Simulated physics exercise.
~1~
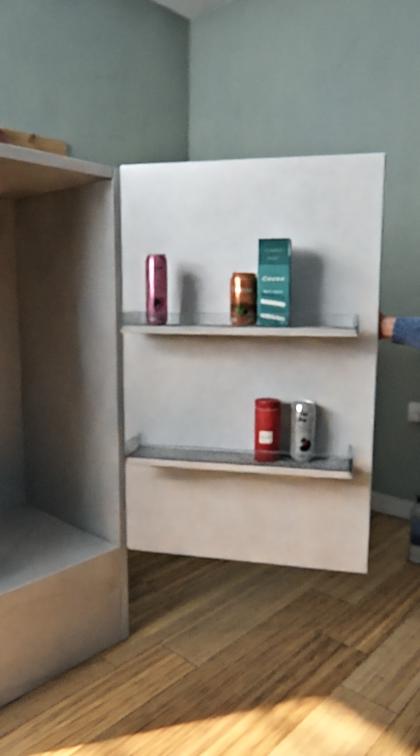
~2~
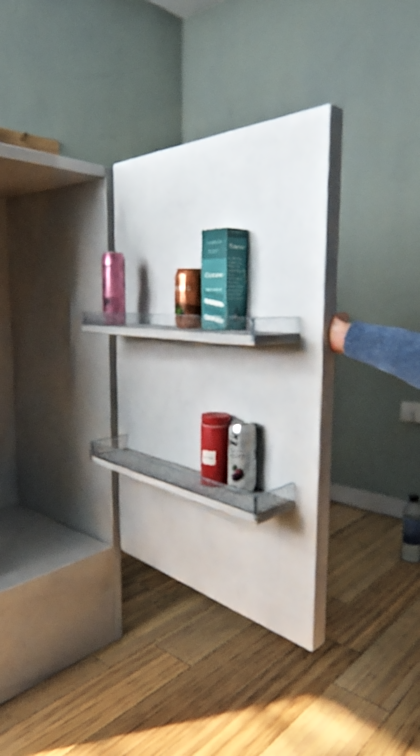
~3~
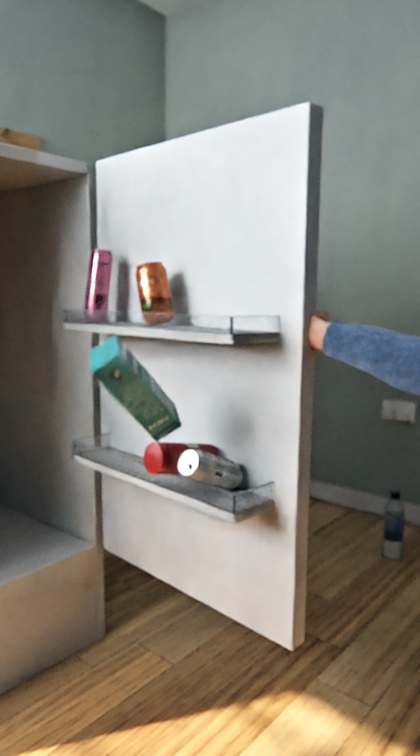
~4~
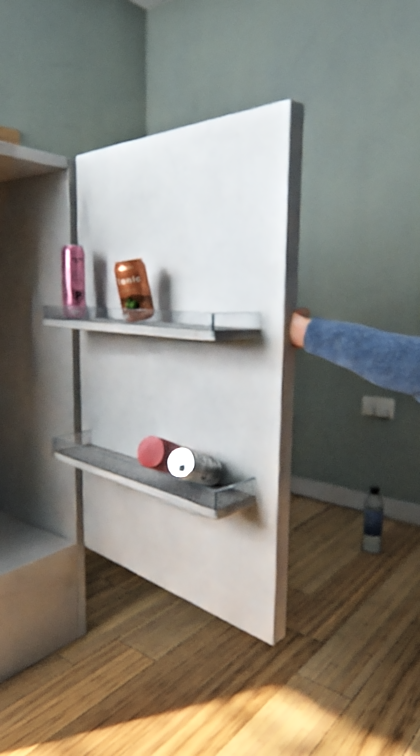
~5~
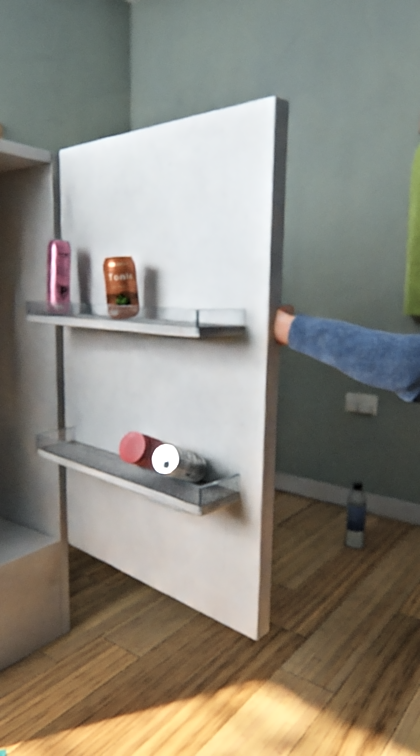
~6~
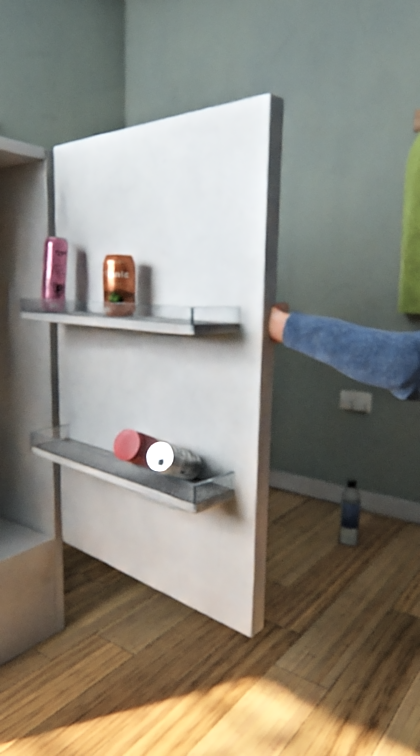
In a room, a hand swinging a shelved door open and stopping, a turquoise carton falling off, two lower cans toppling over.
